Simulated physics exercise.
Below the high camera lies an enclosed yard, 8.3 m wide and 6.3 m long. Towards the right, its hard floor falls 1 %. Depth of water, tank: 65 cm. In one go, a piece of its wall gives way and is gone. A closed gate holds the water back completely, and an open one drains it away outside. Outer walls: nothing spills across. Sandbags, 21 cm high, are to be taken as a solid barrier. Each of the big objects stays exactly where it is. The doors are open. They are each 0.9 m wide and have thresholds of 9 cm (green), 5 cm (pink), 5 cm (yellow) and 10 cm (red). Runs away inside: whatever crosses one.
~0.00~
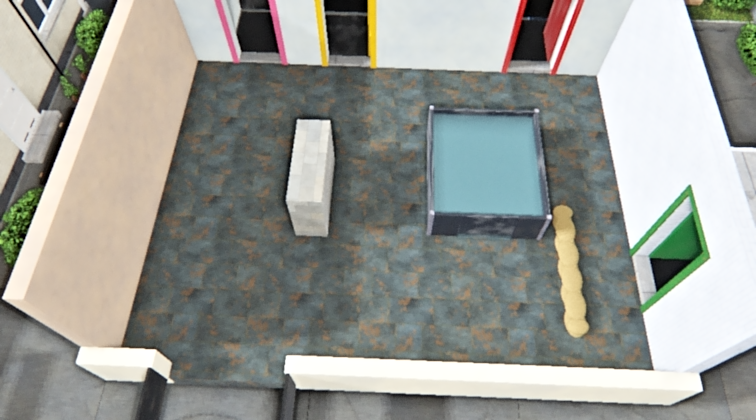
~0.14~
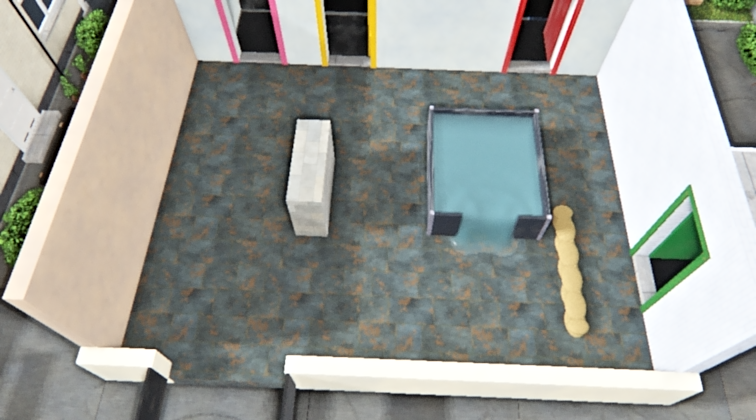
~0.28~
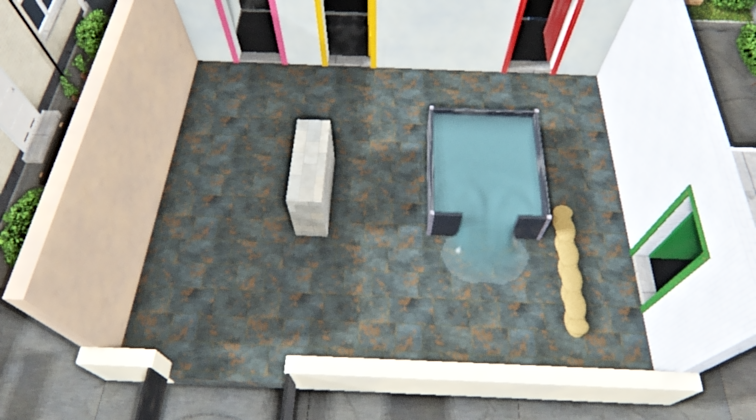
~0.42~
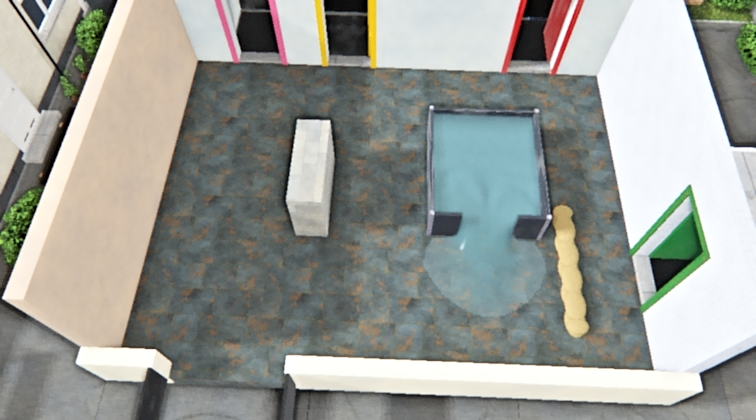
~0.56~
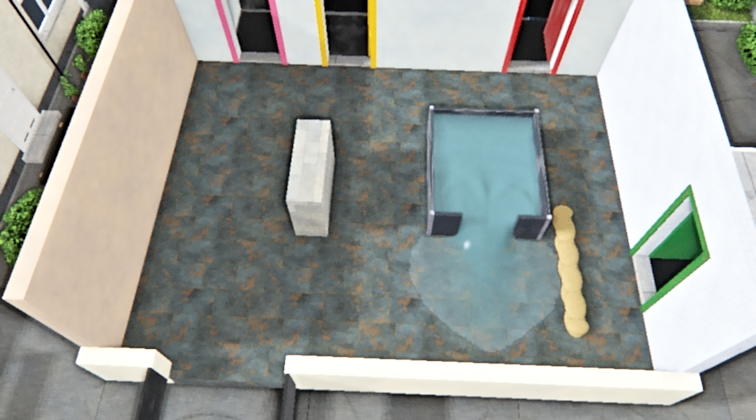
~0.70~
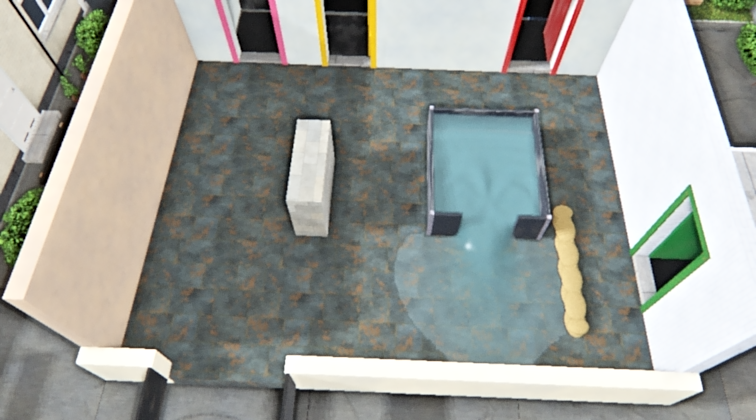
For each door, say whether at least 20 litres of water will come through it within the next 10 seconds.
Door by door: The green door lets through less than 20 litres; the pink door lets through less than 20 litres; the yellow door lets through less than 20 litres; the red door lets through less than 20 litres.
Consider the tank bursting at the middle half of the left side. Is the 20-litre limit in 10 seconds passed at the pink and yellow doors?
At the pink door the limit is surpassed; at the yellow door it is surpassed.
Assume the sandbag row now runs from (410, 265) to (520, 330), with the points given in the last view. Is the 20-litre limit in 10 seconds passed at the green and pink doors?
Against the limit, the green door goes beyond it and the pink door stays within it.
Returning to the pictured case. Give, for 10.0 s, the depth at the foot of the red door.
Depth: Approx. 9.5 cm.
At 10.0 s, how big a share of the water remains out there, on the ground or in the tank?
Near 96 in a hundred is still there.
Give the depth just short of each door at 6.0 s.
Depth readings (cm): Green = 9; pink = 0; yellow = 0; red = 9.
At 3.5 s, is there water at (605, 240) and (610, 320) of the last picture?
I'd call them drenched and then drenched.
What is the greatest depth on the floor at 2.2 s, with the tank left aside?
I'd say near 35 centimetres.
After 1.4 s water covers 15 % of the floor and is deepest (39 cm) near (482, 240); green door not reached, pink door not reached, yellow door not reached, red door not reached.
After 2.2 s water covers 20 % of the floor and is deepest (35 cm) near (512, 366); green door 3 cm at the sill, 0 L in, pink door not reached, yellow door not reached, red door not reached.
After 3.5 s water covers 40 % of the floor and is deepest (26 cm) near (642, 383); green door 8 cm at the sill, 0 L in, pink door not reached, yellow door not reached, red door not reached.
After 6.0 s water covers 60 % of the floor and is deepest (20 cm) near (642, 383); green door 9 cm at the sill, 1 L in, pink door not reached, yellow door not reached, red door 9 cm at the sill, 0 L in.
After 10.0 s water covers 95 % of the floor and is deepest (12 cm) near (642, 383); green door 6 cm at the sill, 2 L in, pink door 6 cm at the sill, 0 L in, yellow door 5 cm at the sill, 0 L in, red door 9 cm at the sill, 2 L in.
